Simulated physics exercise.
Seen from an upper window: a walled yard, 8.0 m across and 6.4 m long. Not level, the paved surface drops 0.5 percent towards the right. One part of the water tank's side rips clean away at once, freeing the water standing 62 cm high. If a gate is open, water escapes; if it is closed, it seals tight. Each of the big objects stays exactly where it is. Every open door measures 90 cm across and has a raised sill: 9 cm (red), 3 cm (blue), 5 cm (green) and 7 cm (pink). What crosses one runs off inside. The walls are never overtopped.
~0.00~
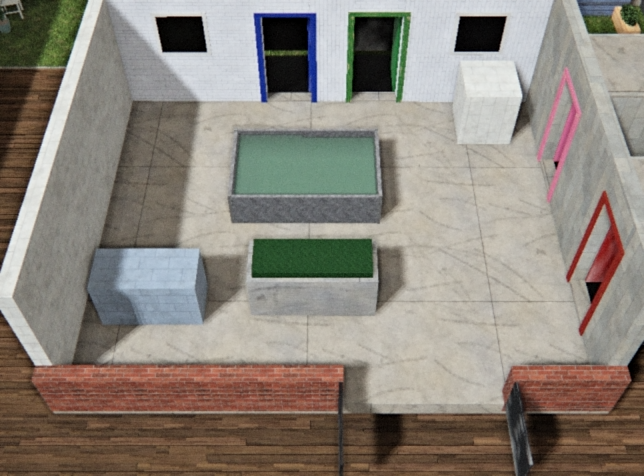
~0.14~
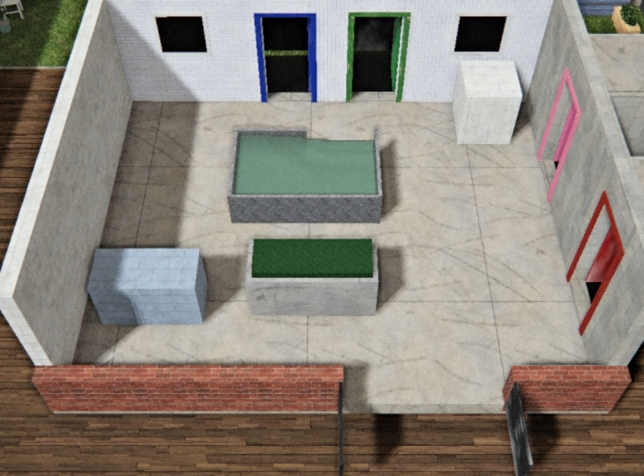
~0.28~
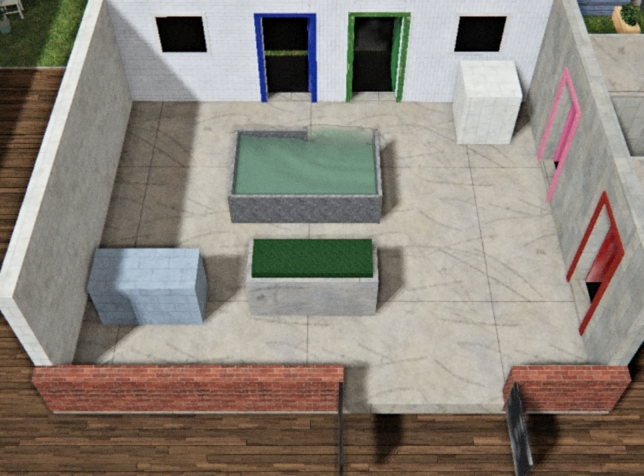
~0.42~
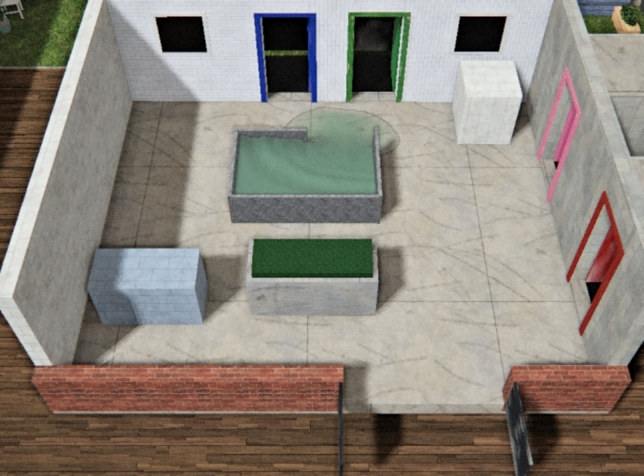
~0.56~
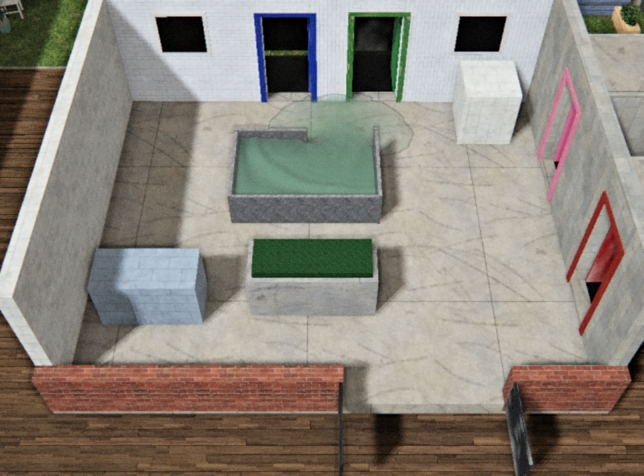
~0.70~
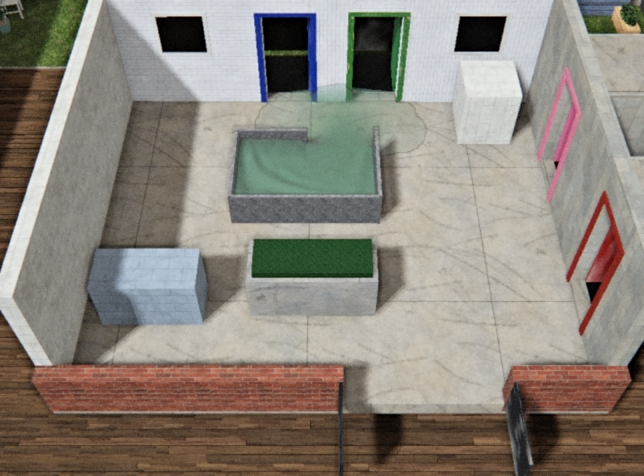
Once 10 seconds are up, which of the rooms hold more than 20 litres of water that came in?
Red door - 20 litres or less. Blue door - more than 20 litres. Green door - more than 20 litres. Pink door - 20 litres or less.
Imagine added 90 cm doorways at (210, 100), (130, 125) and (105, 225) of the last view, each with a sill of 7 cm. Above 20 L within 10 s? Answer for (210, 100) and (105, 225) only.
Taking them in order, the first gets too little and the second too little.
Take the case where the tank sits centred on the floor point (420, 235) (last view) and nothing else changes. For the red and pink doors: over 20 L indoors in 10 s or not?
So the red door keeps within it and the pink door tops the limit.
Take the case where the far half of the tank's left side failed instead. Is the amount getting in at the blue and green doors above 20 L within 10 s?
Blue: Within the limit; green: Within the limit.
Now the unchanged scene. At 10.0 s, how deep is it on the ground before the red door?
Close to 4.5 cm of depth.
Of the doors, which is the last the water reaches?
Red.
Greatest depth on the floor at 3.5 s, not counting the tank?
Peak depth: Approx. 24 cm.
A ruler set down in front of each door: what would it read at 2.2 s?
You'd get red at 0 cm, blue at 14 cm, green at 27 cm, and pink at 0 cm.
After 1.4 s water covers 10 % of the floor and is deepest (41 cm) near (338, 104); red door not reached, blue door 18 cm at the sill, 51 L in, green door 28 cm at the sill, 116 L in, pink door not reached.
After 2.2 s water covers 15 % of the floor and is deepest (33 cm) near (338, 104); red door not reached, blue door 14 cm at the sill, 111 L in, green door 27 cm at the sill, 275 L in, pink door not reached.
After 3.5 s water covers 35 % of the floor and is deepest (24 cm) near (525, 105); red door not reached, blue door 13 cm at the sill, 181 L in, green door 20 cm at the sill, 432 L in, pink door 2 cm at the sill, 0 L in.
After 6.0 s water covers 65 % of the floor and is deepest (16 cm) near (446, 111); red door 3 cm at the sill, 0 L in, blue door 7 cm at the sill, 246 L in, green door 13 cm at the sill, 547 L in, pink door 4 cm at the sill, 0 L in.
After 10.0 s water covers 85 % of the floor and is deepest (8 cm) near (447, 117); red door 5 cm at the sill, 0 L in, blue door 5 cm at the sill, 275 L in, green door 7 cm at the sill, 598 L in, pink door 2 cm at the sill, 0 L in.
